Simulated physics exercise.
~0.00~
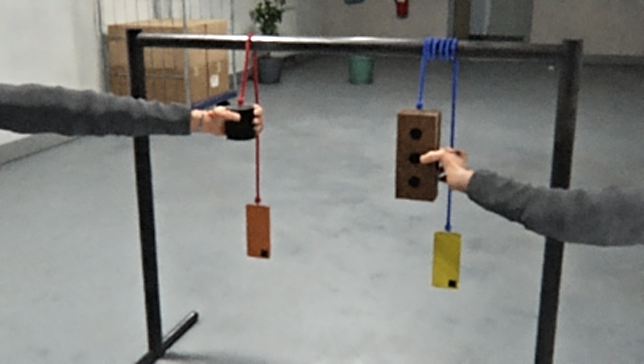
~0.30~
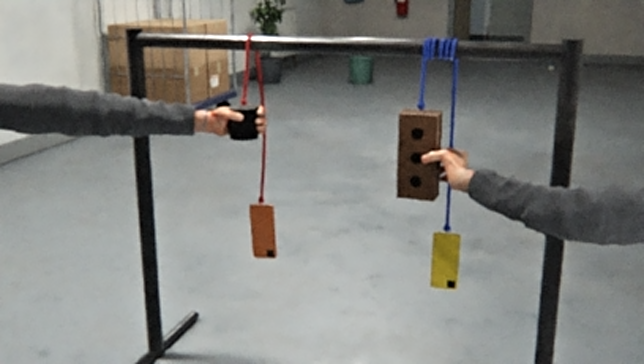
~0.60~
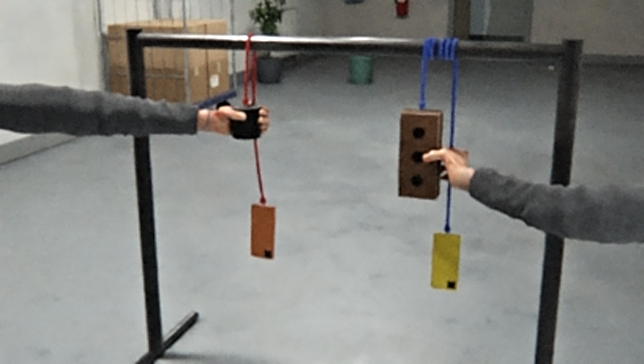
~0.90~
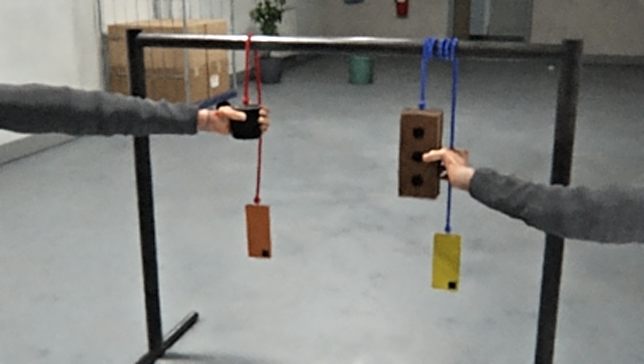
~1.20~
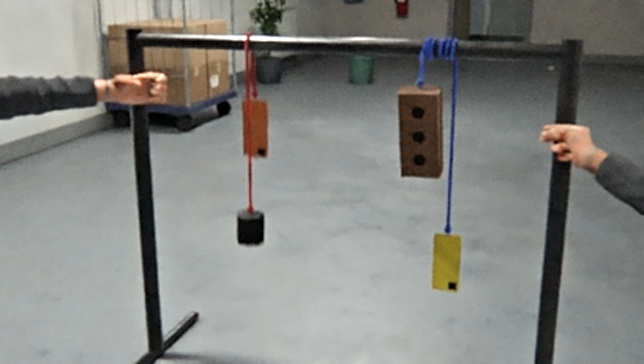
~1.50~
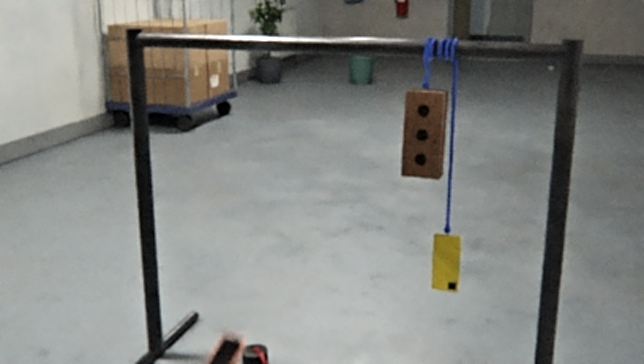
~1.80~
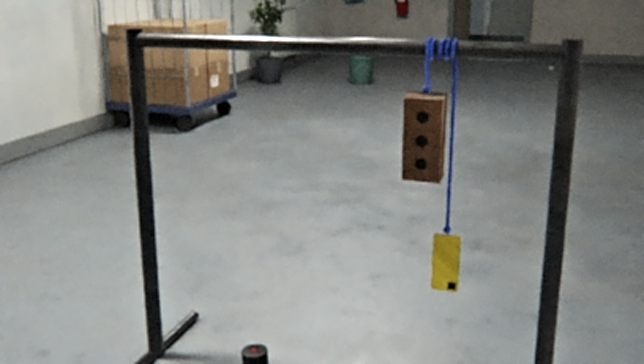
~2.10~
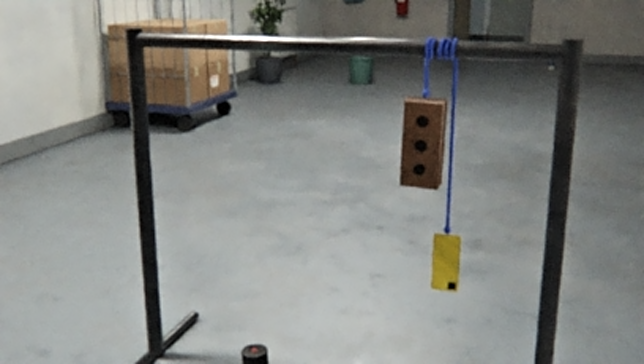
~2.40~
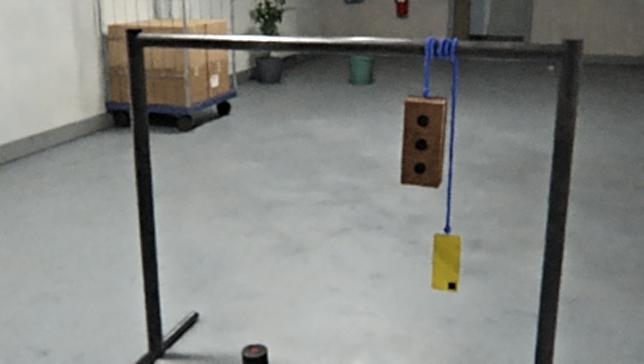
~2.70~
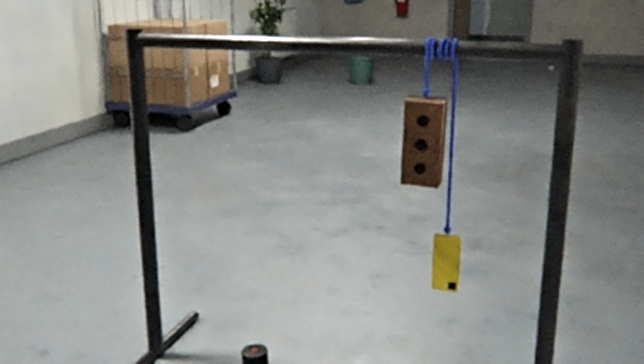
In a warehouse, hands release two cords; the black object falls, the brick stays hanging.
